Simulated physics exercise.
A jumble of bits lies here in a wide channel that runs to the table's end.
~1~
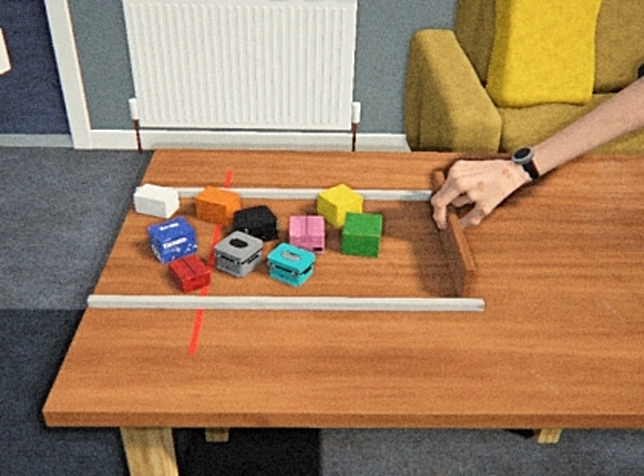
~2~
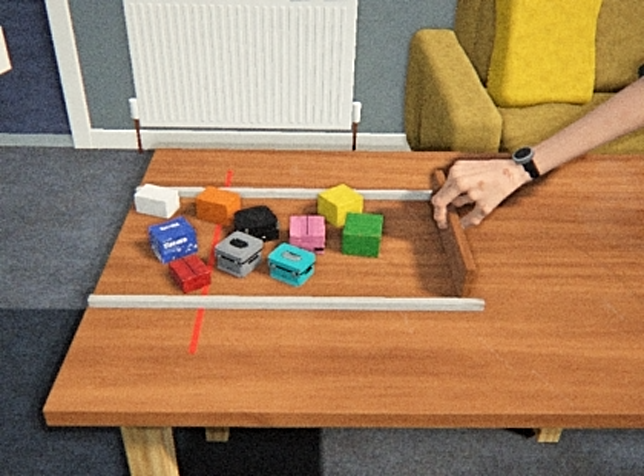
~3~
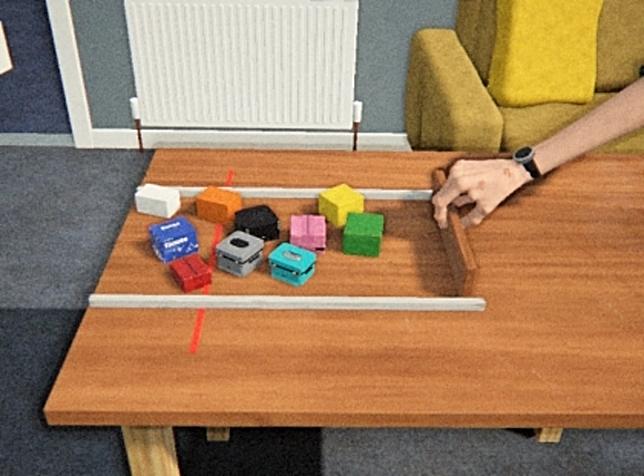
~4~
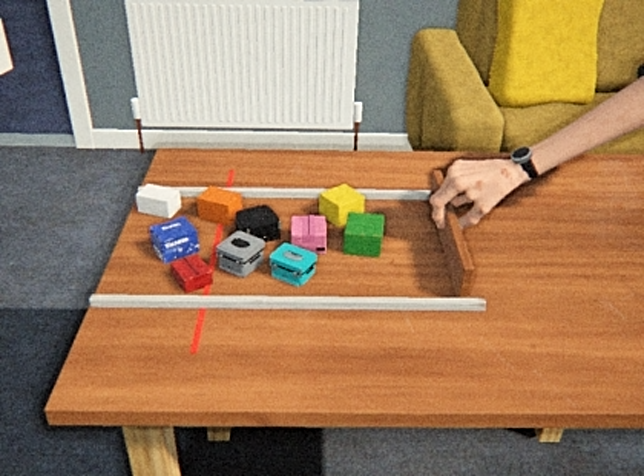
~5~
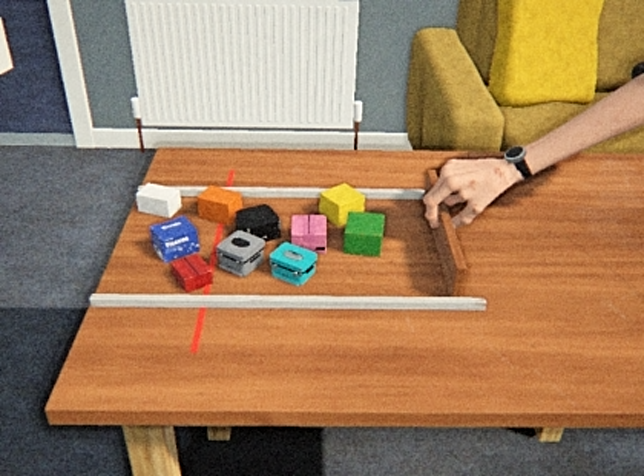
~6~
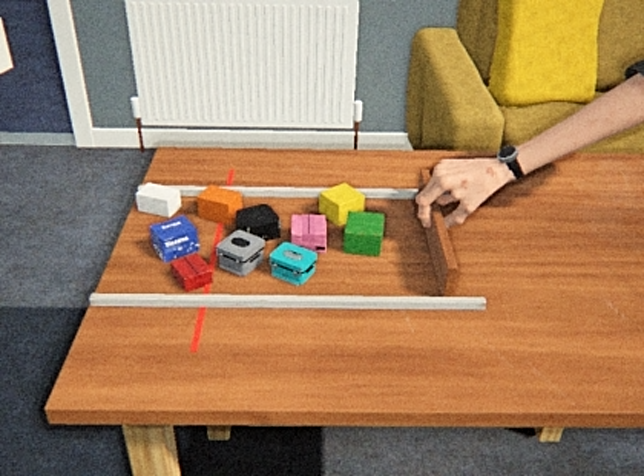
On a wooden table, a hand slides a board slightly left toward some colourful blocks.
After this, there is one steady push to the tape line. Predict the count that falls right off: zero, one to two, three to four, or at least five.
The edge claims none.
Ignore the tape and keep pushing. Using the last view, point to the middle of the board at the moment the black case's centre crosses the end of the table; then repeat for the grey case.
The middle is at (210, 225) when it's the black case, and at (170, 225) when it's the grey case.
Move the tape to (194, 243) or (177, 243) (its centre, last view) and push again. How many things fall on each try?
The floor gets 3 the first time and 3 the second.
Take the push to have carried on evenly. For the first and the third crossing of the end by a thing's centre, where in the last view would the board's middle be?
First roughly (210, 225), later roughly (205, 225).
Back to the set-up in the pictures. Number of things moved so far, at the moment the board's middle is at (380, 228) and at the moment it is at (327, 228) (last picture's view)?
The first number is 1, the next one 4.
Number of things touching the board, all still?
It ends up touching 3.
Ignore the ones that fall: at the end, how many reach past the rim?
3.
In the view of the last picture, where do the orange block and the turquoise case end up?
The orange block at (170, 207), the turquoise case at (186, 265).
Soon after, none off yet; white block at rest near (159, 200); blue box at rest near (175, 239); red box at rest near (192, 273).
Then, none off yet; white block at rest near (159, 200); blue box moved a little near (157, 242); red box at rest near (190, 273).
At rest, the number that fall off is zero.
